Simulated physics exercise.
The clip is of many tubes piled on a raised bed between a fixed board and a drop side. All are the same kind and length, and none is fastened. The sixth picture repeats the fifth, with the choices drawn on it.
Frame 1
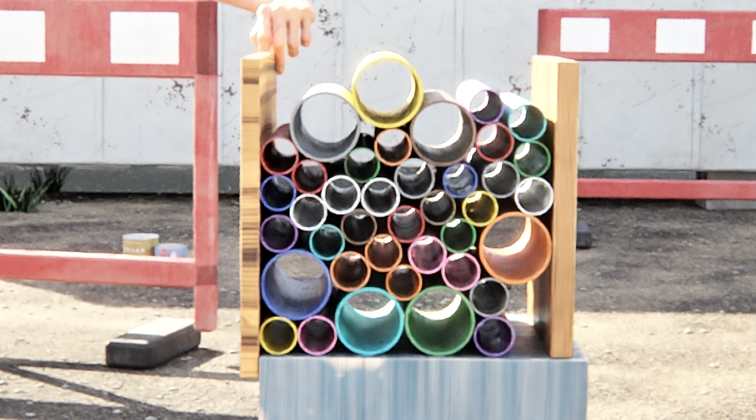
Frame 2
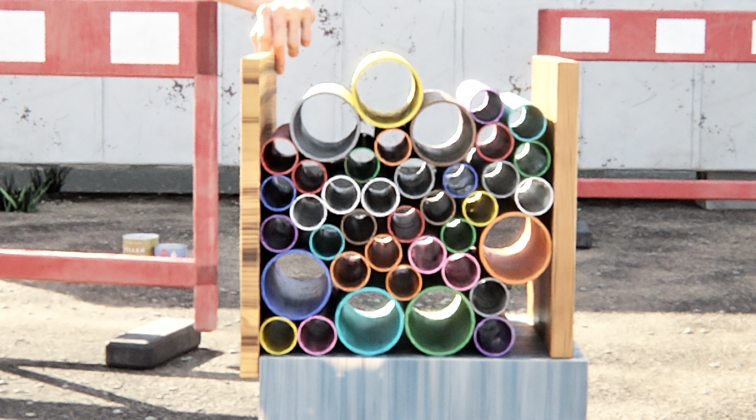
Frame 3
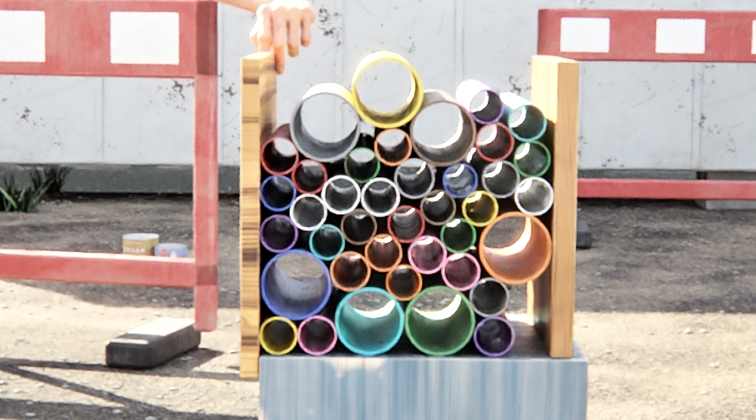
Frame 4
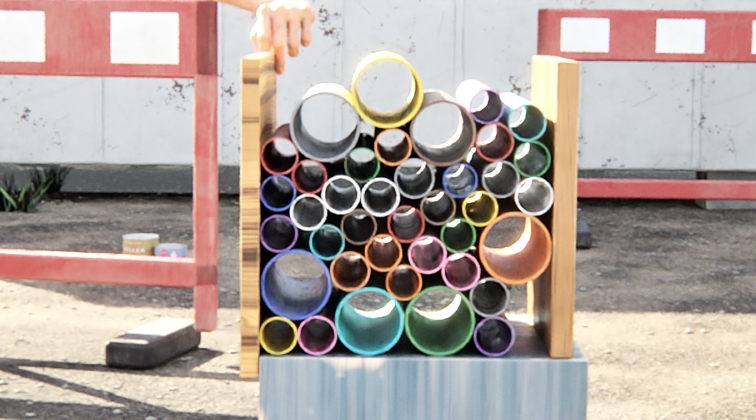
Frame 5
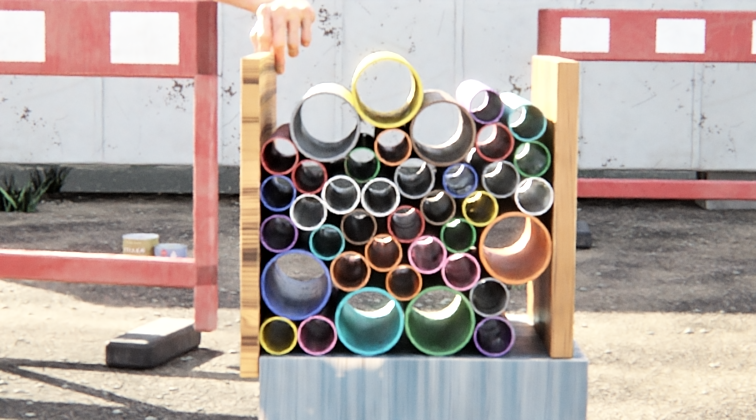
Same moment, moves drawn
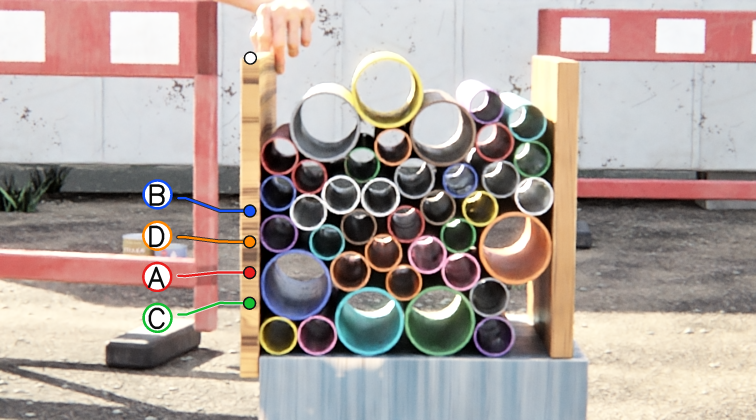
In the video, a stack of open-ended tubes in many colours and several widths sits between two upright wooden boards on a blue-grey base, while a hand rests at the top of the left board; nothing visibly moves.
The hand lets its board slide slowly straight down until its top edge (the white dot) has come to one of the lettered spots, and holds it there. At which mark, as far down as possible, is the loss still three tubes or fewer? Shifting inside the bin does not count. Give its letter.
Down to B.
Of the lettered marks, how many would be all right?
The number is one.
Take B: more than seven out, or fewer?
Fewer than seven.
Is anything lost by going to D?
At D: Yes.
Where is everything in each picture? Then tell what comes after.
An orange tube (516, 248); a brown tube (443, 133); a yellow tube (388, 92), in the first picture.
A yellow tube (388, 92); side board (260, 202), in the second picture.
A yellow tube (278, 336); a blue tube (296, 284), in the third picture.
A pink tube (428, 255); a red tube (406, 224), in the fourth picture.
A white tube (341, 195); an orange tube (516, 248); a brown tube (443, 133), in the fifth picture.
On the marked copy, A at (250, 273); B at (250, 211); C at (250, 303); D at (250, 242); the white dot at (250, 58).
Taking B. A third of the way, top of the board (260, 126).
Two thirds of the way, top of the board (259, 203).
When it is over, top of the board (259, 210), one out over the board.
As for the rest, A more than three out over the board; C more than three out over the board; D more than three out over the board.
